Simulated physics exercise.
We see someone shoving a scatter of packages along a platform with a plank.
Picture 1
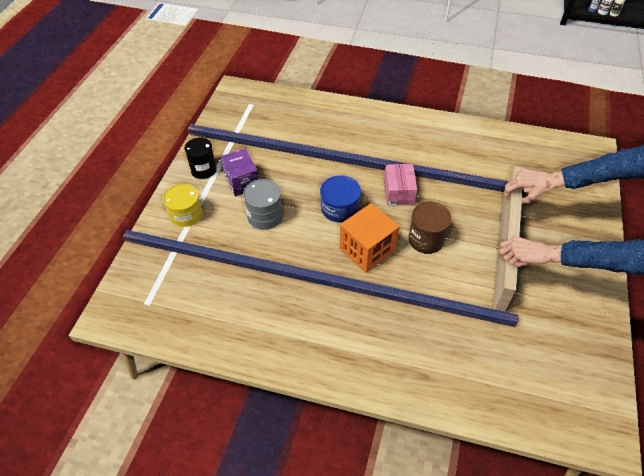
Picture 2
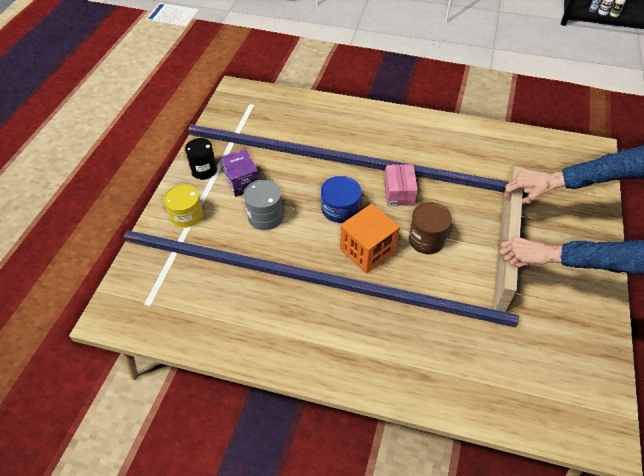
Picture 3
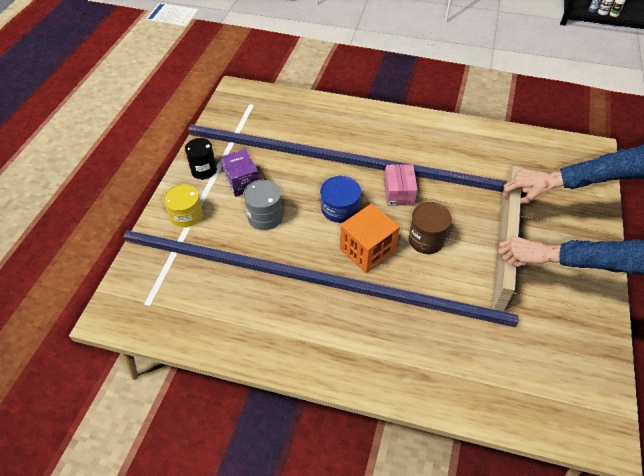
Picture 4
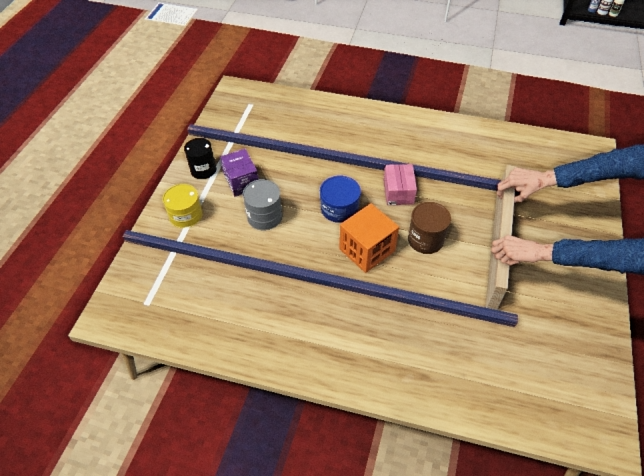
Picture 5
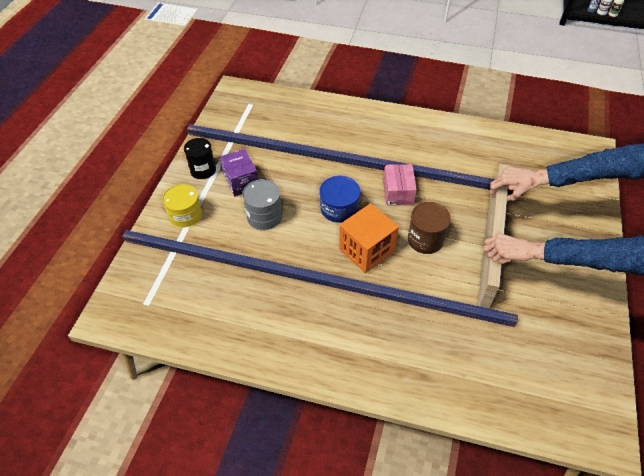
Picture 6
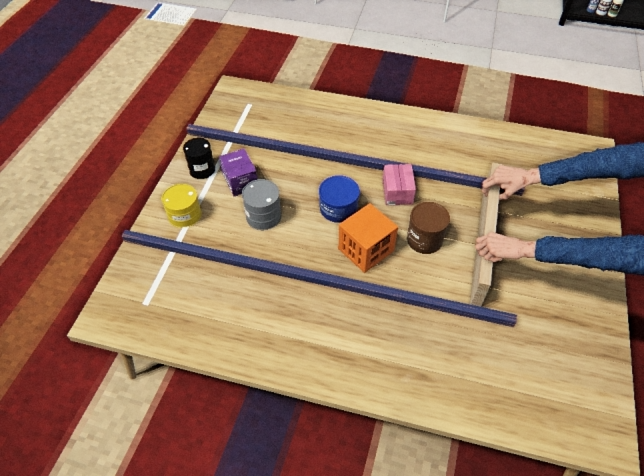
On a wooden table with two blue rails, a pair of hands held a plank still at first, then slid it slightly left toward the scattered canisters and boxes, which stayed practically where they were.
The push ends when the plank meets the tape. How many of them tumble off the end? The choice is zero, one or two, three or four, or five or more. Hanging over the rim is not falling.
Here the number that fall off is three or four.
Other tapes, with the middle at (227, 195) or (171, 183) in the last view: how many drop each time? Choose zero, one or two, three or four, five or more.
In that order: Just one or two; more than four.
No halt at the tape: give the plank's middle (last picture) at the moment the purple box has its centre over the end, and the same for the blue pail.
For the purple box at (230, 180), for the blue pail at (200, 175).
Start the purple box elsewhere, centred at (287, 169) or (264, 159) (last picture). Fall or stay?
Place by place, it stays on; holds on.
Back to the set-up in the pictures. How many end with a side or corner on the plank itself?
In contact: 3.
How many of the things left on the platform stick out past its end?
The number is 2.
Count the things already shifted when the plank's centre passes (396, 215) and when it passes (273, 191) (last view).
First 3, then 7.
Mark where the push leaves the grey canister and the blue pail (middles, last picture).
The grey canister stops around (153, 180); the blue pail around (172, 155).
Early on, none off yet; black canister at rest near (200, 159); yellow canister at rest near (182, 206); purple box at rest near (239, 173).
A while later, none off yet; black canister travelled about its own width near (161, 152); yellow canister travelled a little near (170, 208); purple box travelled well along near (185, 165).
Finally, the number that fall off is three or four; lost, purple box, yellow canister and black canister.
